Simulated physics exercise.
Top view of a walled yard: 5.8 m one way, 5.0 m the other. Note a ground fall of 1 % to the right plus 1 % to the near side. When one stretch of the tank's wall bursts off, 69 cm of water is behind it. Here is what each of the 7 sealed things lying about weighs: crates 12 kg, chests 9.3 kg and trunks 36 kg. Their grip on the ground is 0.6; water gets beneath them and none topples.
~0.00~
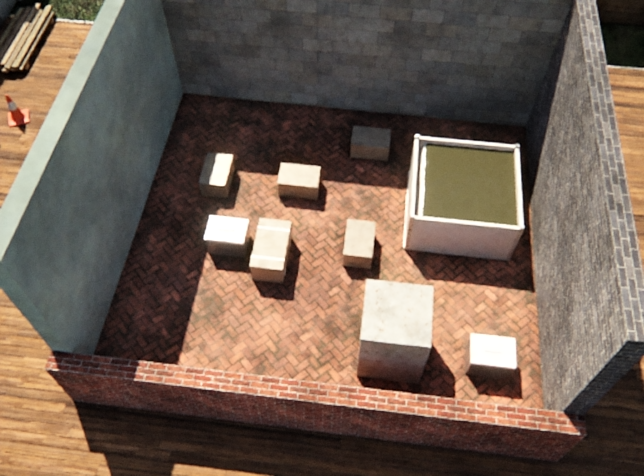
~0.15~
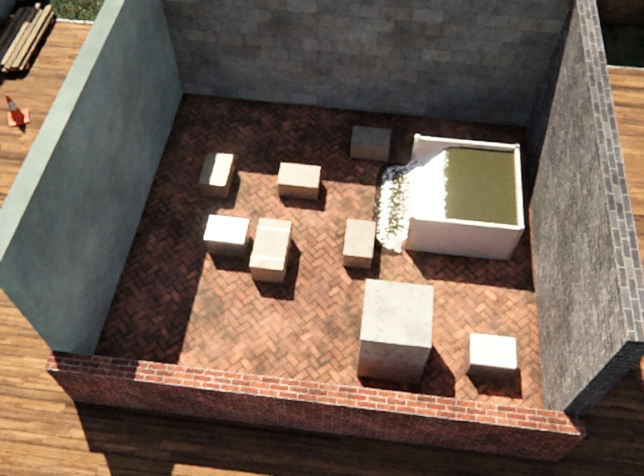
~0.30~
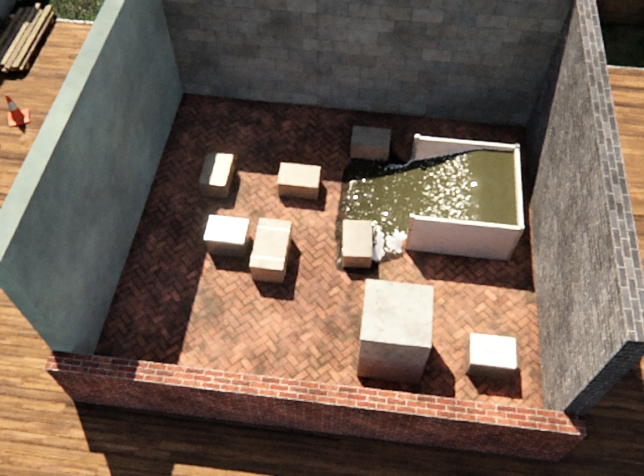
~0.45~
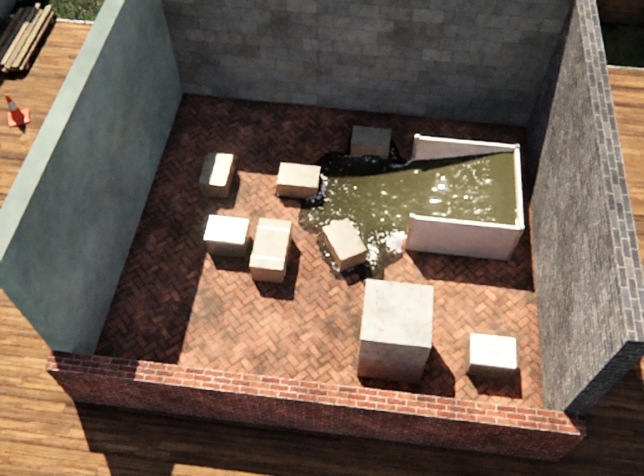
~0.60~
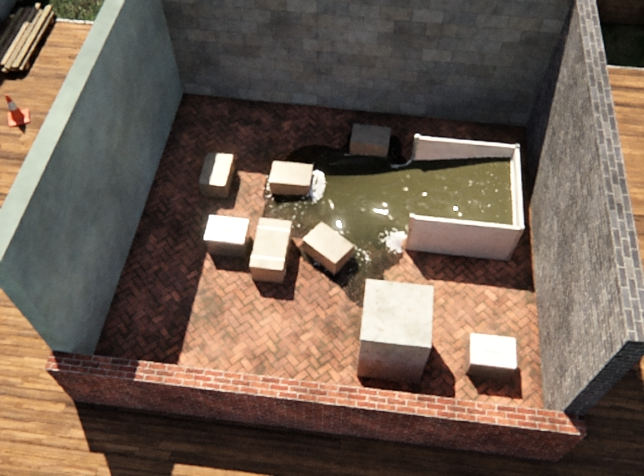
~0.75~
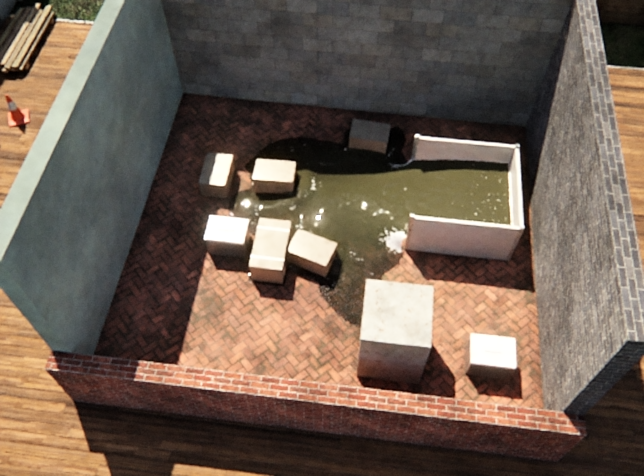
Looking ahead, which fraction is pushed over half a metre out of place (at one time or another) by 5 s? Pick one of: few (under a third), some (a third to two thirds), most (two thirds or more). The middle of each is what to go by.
Most.
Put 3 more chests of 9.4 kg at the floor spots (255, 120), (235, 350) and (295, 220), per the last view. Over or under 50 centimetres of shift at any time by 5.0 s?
Result, one by one: Exceeded, exceeded and exceeded.
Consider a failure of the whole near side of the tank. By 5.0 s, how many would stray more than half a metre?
Result: 2 of them.
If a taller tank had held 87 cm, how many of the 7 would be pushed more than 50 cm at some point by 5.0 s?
Count under that change: 6.
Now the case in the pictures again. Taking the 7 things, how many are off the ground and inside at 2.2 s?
That would be 2 of them.
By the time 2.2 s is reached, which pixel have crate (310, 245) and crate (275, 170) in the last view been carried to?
(296, 331) and (203, 141), roughly.
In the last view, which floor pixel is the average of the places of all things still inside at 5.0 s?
Centred roughly on (308, 269).
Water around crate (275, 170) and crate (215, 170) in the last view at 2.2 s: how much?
Depth approx. 9 cm / 22 cm.
After 1.1 s 2 of 7 are over 50 cm from their spots; 2 afloat.
After 2.2 s 6 of 7 are over 50 cm from their spots; 2 afloat.
After 3.5 s 5 of 7 are over 50 cm from their spots; 3 afloat.
After 5.0 s 6 of 7 are over 50 cm from their spots, and 6 have been at some point; 5 afloat.
